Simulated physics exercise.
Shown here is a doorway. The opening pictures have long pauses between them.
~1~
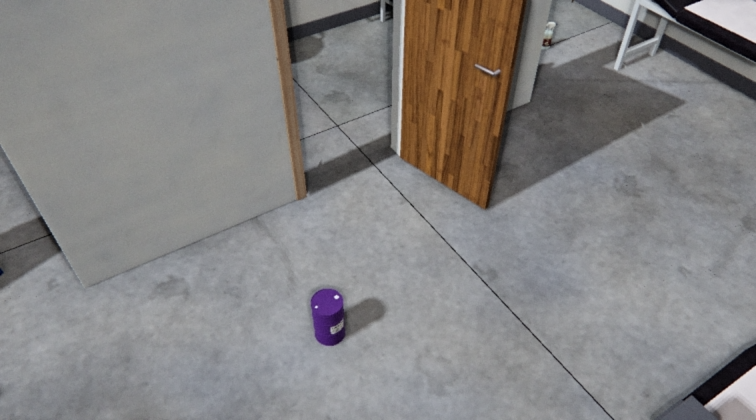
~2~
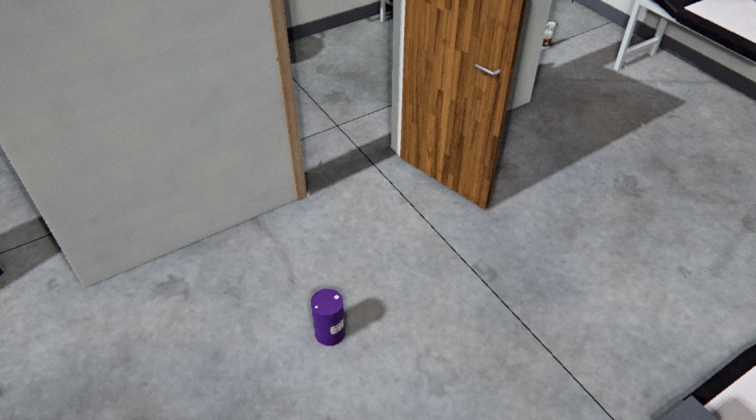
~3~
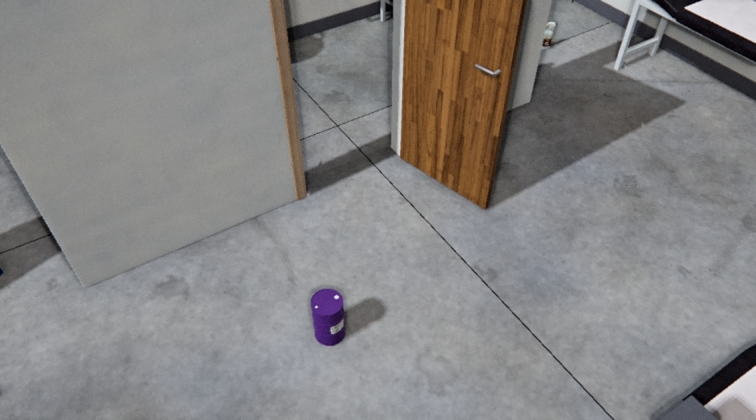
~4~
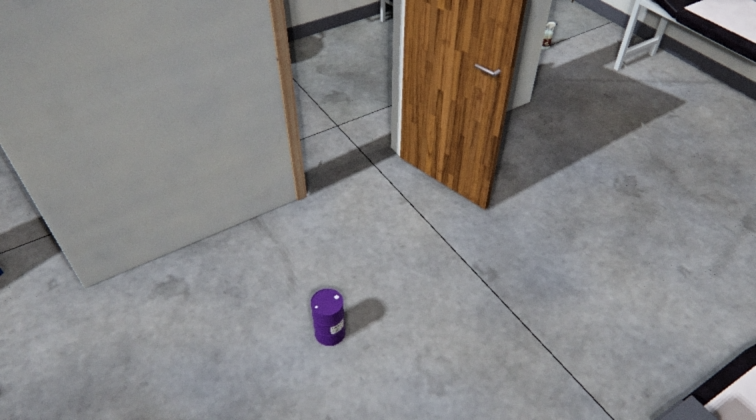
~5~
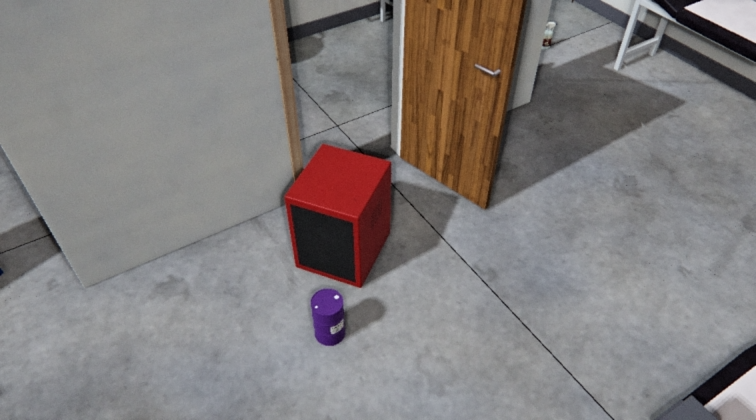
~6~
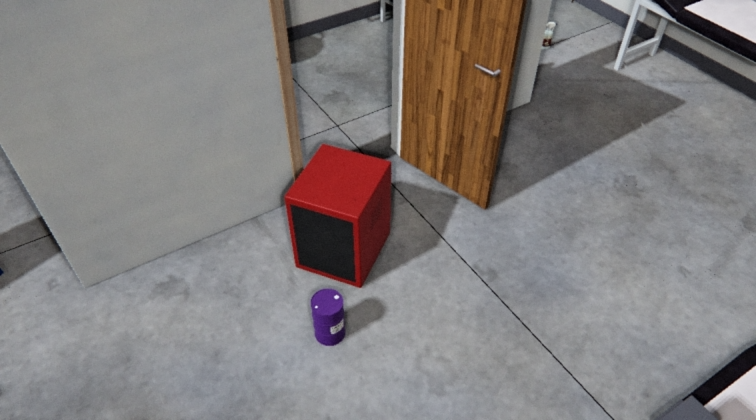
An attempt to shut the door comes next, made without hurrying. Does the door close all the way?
Likely result: Gap remaining.
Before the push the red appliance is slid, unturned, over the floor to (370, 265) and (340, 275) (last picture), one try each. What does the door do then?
Swings all the way; Swings all the way.
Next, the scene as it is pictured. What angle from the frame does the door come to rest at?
Close to 50 degrees, I'd say.
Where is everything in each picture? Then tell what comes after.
Door wide open and still; purple canister (329, 318), in the first picture.
Door wide open and still; purple canister (329, 318), in the second picture.
Door wide open and still; purple canister (329, 318), in the third picture.
Door wide open and still; purple canister (329, 318), in the fourth picture.
Door wide open and still; purple canister (329, 318), in the fifth picture.
Door wide open and still; red appliance (342, 216); purple canister (329, 318), in the sixth picture.
Then, 0.60 s past the last view, open by 82°.
Then, 0.90 s past the last view, open by 58°.
Finally, open by 50°; both still in place. Final places as the last picture's camera would see them, red appliance near (338, 216).
